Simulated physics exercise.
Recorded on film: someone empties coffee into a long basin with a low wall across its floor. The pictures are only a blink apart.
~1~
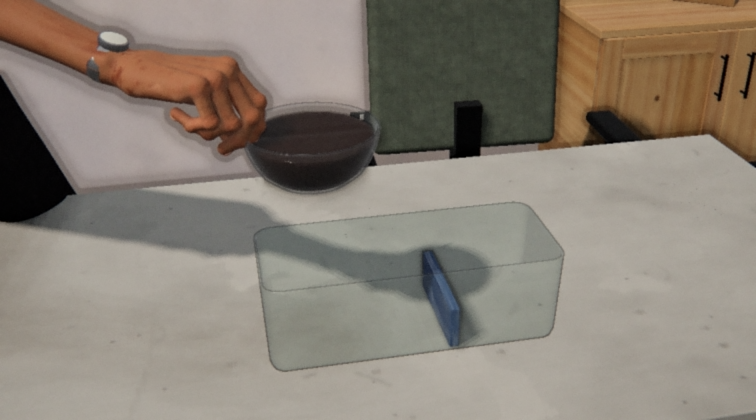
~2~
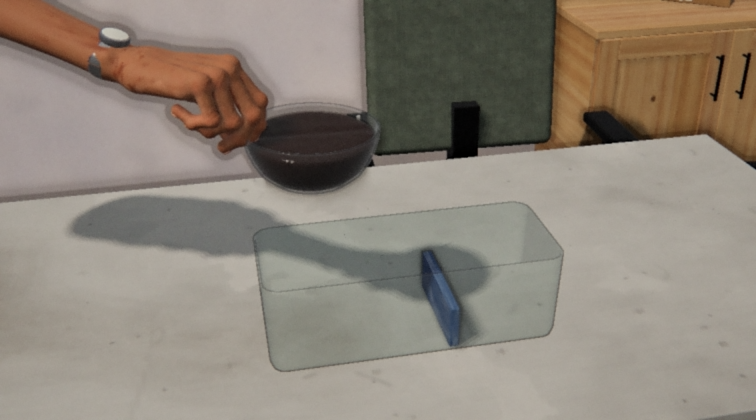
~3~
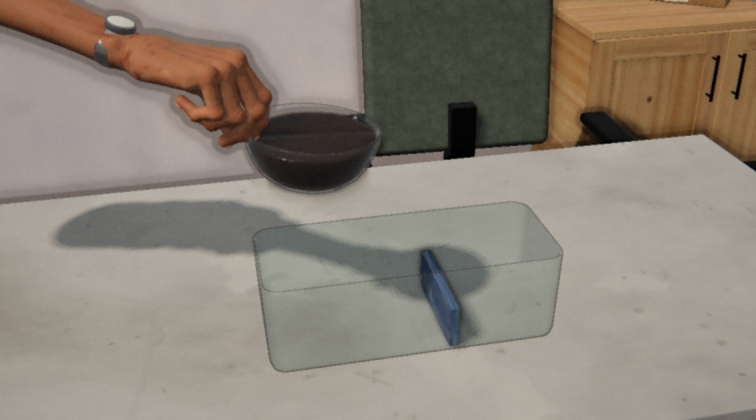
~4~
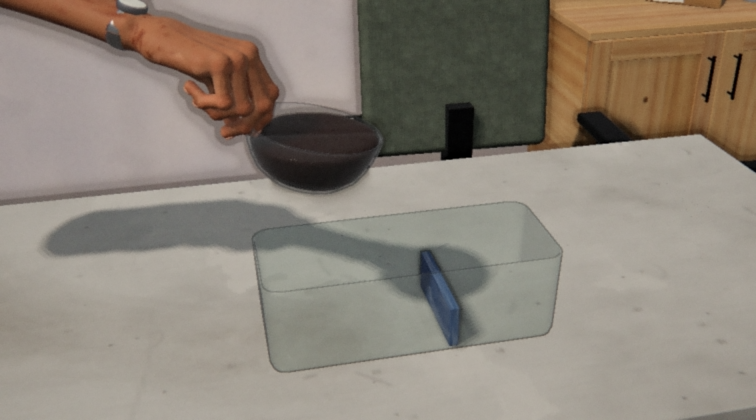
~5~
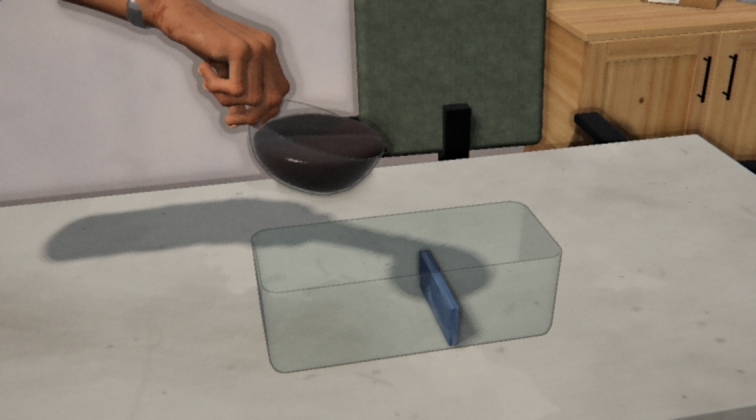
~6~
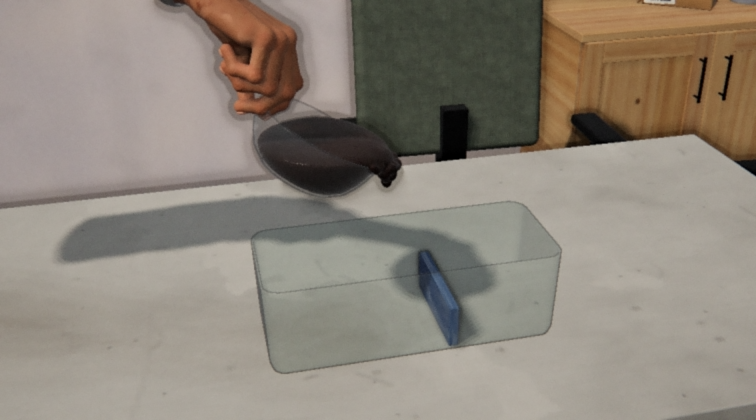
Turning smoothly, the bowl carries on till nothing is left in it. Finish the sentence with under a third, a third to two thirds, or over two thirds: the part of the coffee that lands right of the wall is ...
It is under a third.
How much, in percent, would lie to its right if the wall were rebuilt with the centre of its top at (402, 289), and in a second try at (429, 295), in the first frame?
Well, it's close to 75 per cent for the first one, then 45 per cent for the other.
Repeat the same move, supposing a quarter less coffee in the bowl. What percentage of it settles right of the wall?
It comes to 5 per cent or so.
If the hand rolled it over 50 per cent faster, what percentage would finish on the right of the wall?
I'd say close to 10 per cent.
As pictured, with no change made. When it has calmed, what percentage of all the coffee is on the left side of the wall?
It comes to some 75 per cent.
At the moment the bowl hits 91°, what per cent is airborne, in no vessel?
About 25 per cent.
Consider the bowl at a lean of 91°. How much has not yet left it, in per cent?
10 per cent or so.
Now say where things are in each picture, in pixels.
In the first picture, it leans 0°; its right rim is at (378, 123); the coffee meets the walls at (245, 139) and (374, 128); the long basin's rim runs from (258, 261) to (546, 229); the wall's top is at (441, 280).
In the second picture, it leans 1°; its right rim is at (378, 124); the coffee meets the walls at (245, 138) and (374, 128).
In the third picture, it leans 6°; its right rim is at (379, 129); the coffee meets the walls at (247, 137) and (374, 130).
In the fourth picture, it leans 12°; its right rim is at (380, 136); the coffee meets the walls at (249, 136) and (377, 131).
In the fifth picture, it leans 21°; its right rim is at (380, 146); the coffee meets the walls at (253, 137) and (378, 140); 4 per cent is over the edge.
In the sixth picture, it leans 32°; its right rim is at (378, 158); the coffee meets the walls at (257, 141) and (370, 144); 13 per cent is over the edge.
A moment on, the bowl is tipped on its side and 8 per cent is still to pour, 50 is left of the wall and 20 right of it.
Next, the bowl is tipped right over and 0 per cent is still to pour, 76 is left of the wall and 20 right of it.
Then the bowl is tipped right over and 0 per cent is still to pour, 77 is left of the wall and 20 right of it.
Later the bowl is tipped right over and 0 per cent is still to pour, 77 is left of the wall and 20 right of it.
Finally, 77 per cent lies left of the wall, 20 right of it and 3 outside.
